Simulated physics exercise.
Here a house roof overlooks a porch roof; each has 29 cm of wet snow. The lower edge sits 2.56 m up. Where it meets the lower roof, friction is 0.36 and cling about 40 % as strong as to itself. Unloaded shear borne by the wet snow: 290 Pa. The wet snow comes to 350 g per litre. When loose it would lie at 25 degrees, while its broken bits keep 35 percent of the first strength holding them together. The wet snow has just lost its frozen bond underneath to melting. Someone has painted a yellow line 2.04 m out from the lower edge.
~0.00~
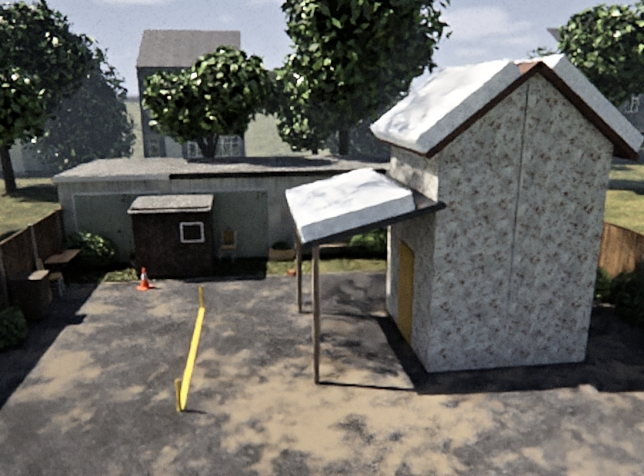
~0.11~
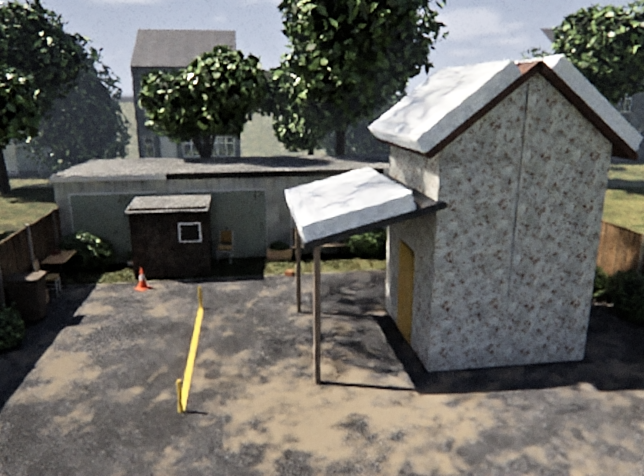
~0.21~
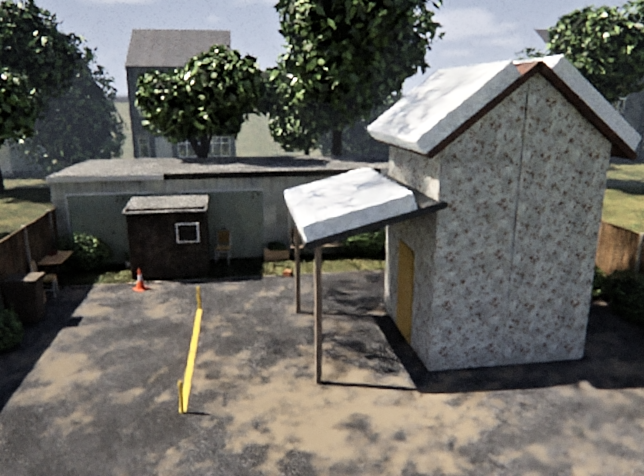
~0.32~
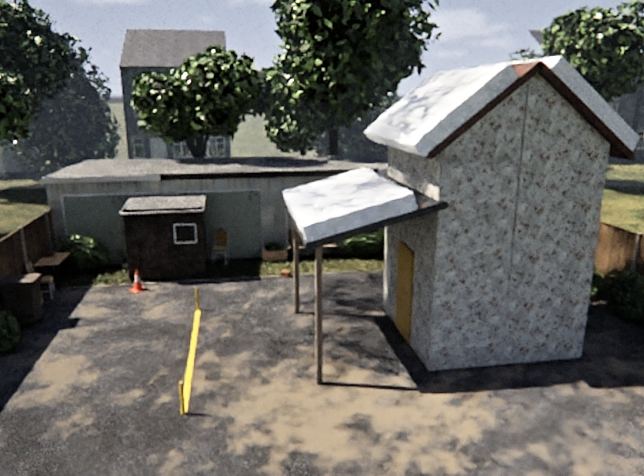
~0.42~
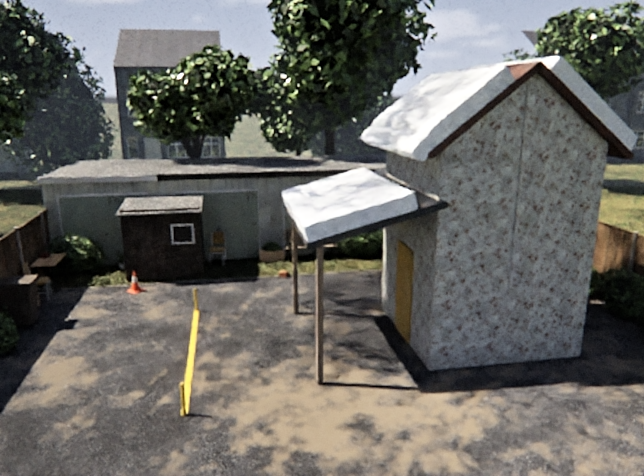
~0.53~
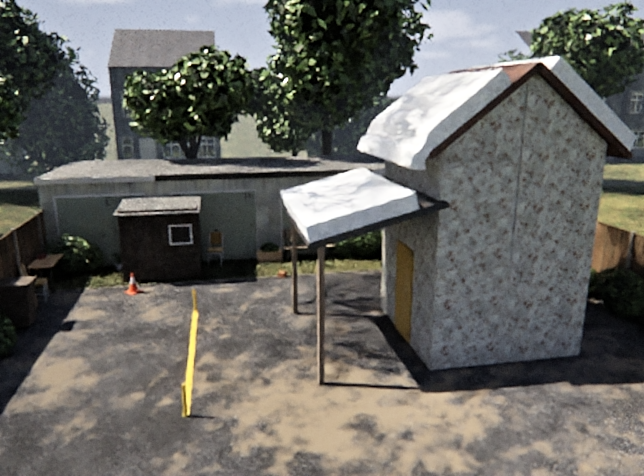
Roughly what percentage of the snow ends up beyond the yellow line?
Around 5 %.
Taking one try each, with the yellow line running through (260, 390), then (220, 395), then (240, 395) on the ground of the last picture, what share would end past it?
First try around 25 per cent, second around 10 per cent, third around 16 per cent.
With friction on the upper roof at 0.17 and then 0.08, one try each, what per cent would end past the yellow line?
Roughly 20 per cent first, roughly 20 per cent second.
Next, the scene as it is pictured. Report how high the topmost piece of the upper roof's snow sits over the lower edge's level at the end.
Looks like around 0.9 m above that edge.
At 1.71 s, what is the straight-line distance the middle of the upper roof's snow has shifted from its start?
It sits some 2.0 m from where it began.
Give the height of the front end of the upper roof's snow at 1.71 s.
Measured height: Approx. 3.0 m.
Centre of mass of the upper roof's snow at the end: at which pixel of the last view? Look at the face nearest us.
Approximately at pixel (327, 269).
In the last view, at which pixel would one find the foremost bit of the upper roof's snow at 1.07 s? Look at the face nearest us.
Near (383, 198).
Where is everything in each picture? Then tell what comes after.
Foremost bit of the wet snow at (425, 134), in the first frame.
Foremost bit of the wet snow at (425, 135), its middle shifted 9 mm, in the second frame.
Foremost bit of the wet snow at (425, 145), its middle shifted 3.5 cm, 2 % of it past the upper edge, in one piece, in the third frame.
Foremost bit of the wet snow at (423, 136), its middle shifted 7.8 cm, 4 % of it past the upper edge, in one piece, in the fourth frame.
Foremost bit of the wet snow at (419, 148), its middle shifted 14 cm, 8 % of it past the upper edge, cracking, in the fifth frame.
Foremost bit of the wet snow at (415, 155), its middle shifted 23 cm, 12 % of it past the upper edge, cracking, in the sixth frame.
After 1.07 s, none is below the lower edge and 0 % is past the line.
After 1.71 s, none is below the lower edge and 0 % is past the line.
After 2.36 s, 14 % is below the lower edge and 0 % is past the line.
After 3.00 s, 41 % is below the lower edge and 1 % is past the line.
After 4.60 s, 46 % is below the lower edge and 5 % is past the line.
